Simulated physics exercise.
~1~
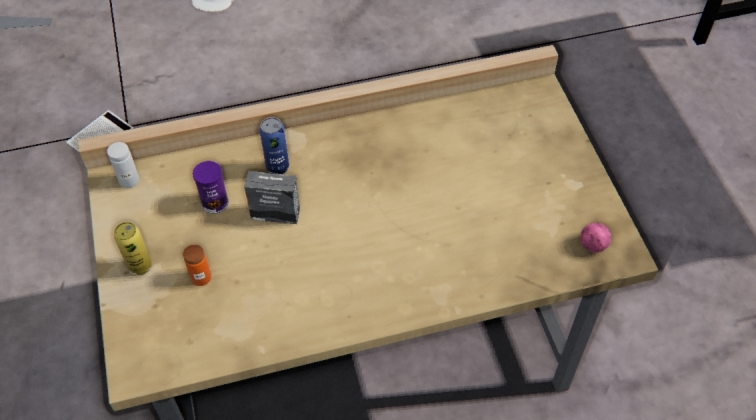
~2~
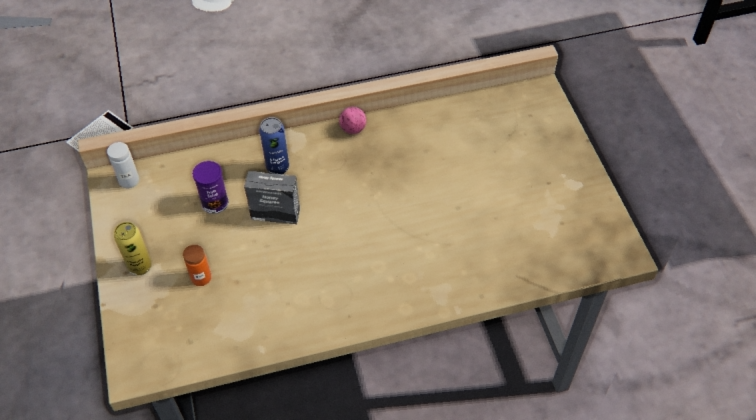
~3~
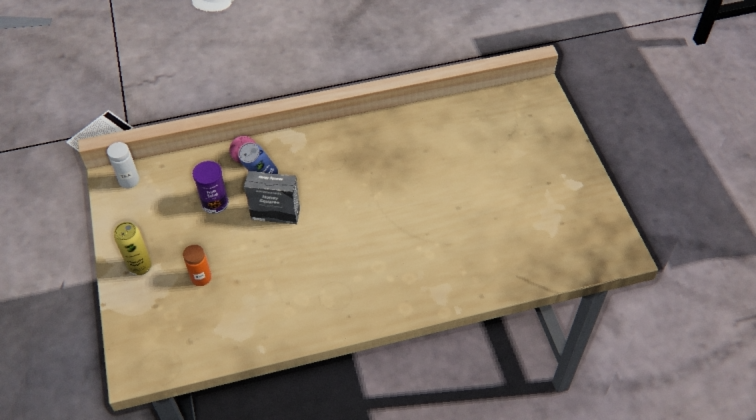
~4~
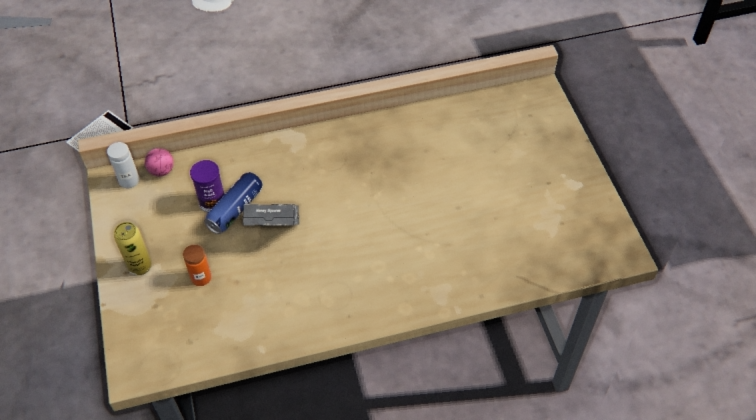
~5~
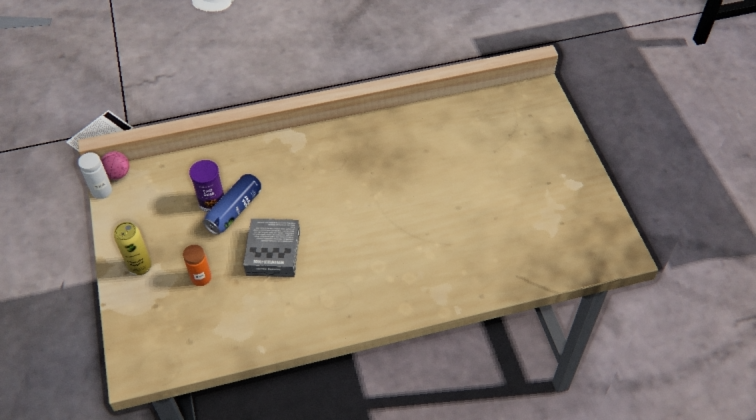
At first, a pink ball sits near the right side of a wooden table, with cans, small containers and a dark grey packet grouped at the left. The ball travels left and up to the raised strip along the far edge, then continues left into the blue can, which tilts. The can topples onto its side as the ball carries on left, and the grey packet begins to tip. Next the ball reaches the white shaker, which shifts slightly left but remains upright. Finally, the blue can and grey packet lie toppled, while the yellow, orange and purple containers still stand.
